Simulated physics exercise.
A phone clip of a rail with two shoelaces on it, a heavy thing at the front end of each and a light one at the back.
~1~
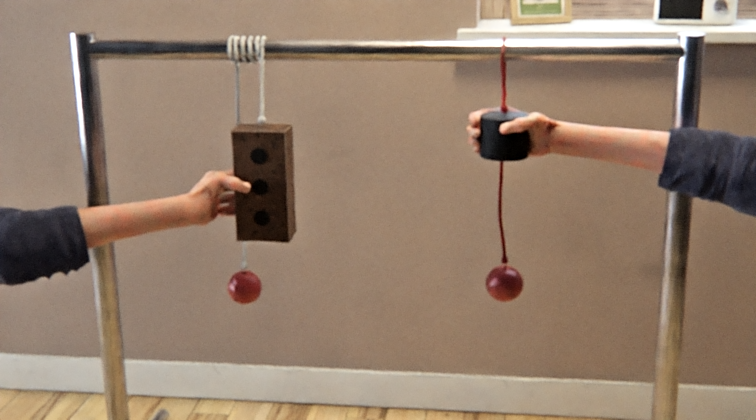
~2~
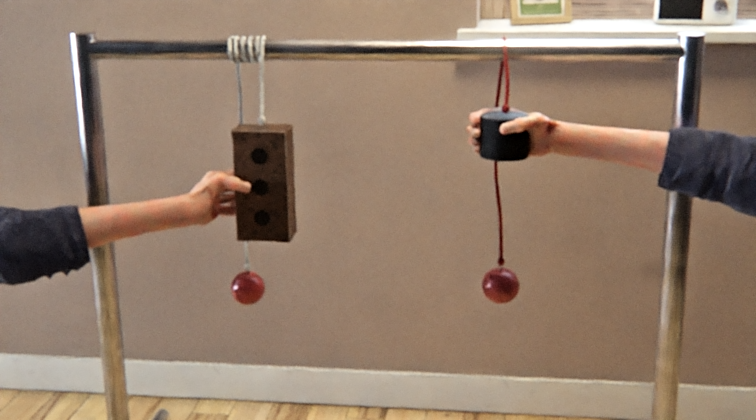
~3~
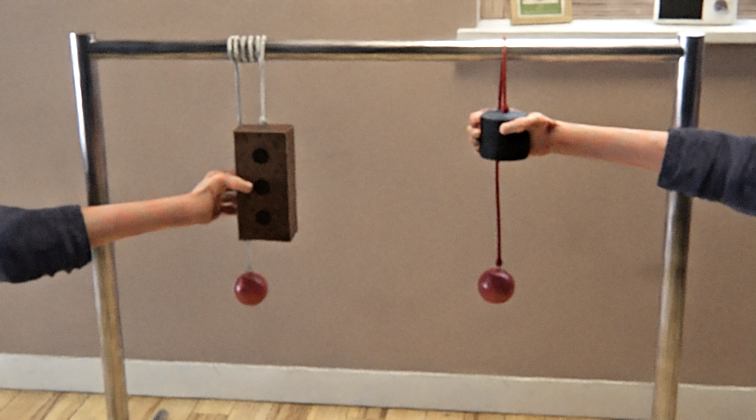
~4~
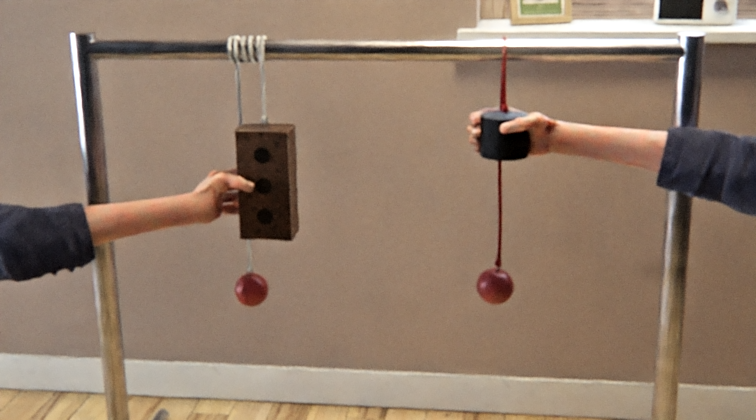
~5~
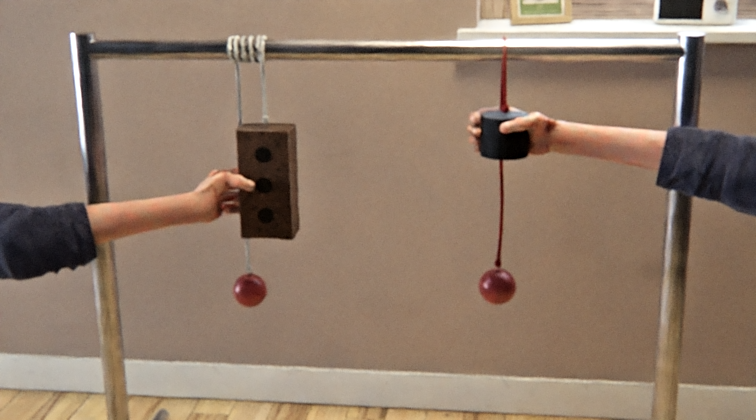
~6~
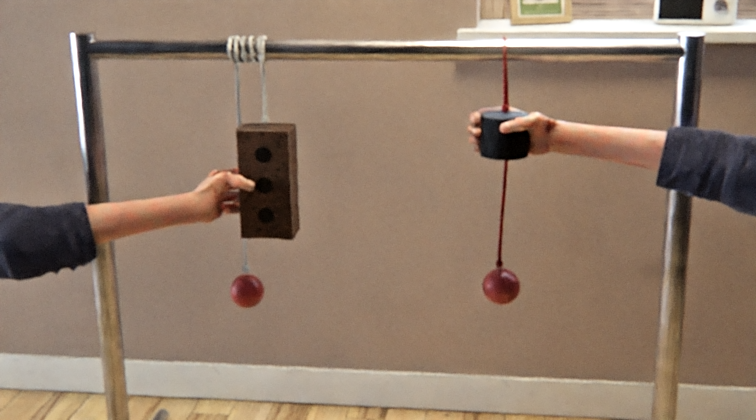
We see two hands holding a brown brick and a black cylinder on cords, white wound round a rail and red laid over it, while round red objects below sway slightly inward, then slightly back outward.
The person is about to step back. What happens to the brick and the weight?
In the end the brick keeps its height and the weight runs down to the floor.
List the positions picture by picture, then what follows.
Brick (264, 183); weight (505, 136); left apple (245, 287); right apple (505, 283), in the first frame.
Brick (265, 183); weight (505, 136), in the second frame.
Brick (266, 183); weight (505, 136), in the third frame.
Brick (268, 182); weight (505, 136), in the fourth frame.
Brick (268, 181); weight (505, 135), in the fifth frame.
Brick (268, 181); weight (505, 135); left shoelace wound several times round the rail; right shoelace only laid over the rail, in the sixth frame.
Then, 0.40 s later than the last view, brick in the air near (267, 175); weight dropping near (500, 288).
Then, 0.74 s later than the last view, brick in the air near (266, 176); weight on the floor.
Finally, brick in the air near (266, 175); weight on the floor. The brick stays hanging and the weight drops.
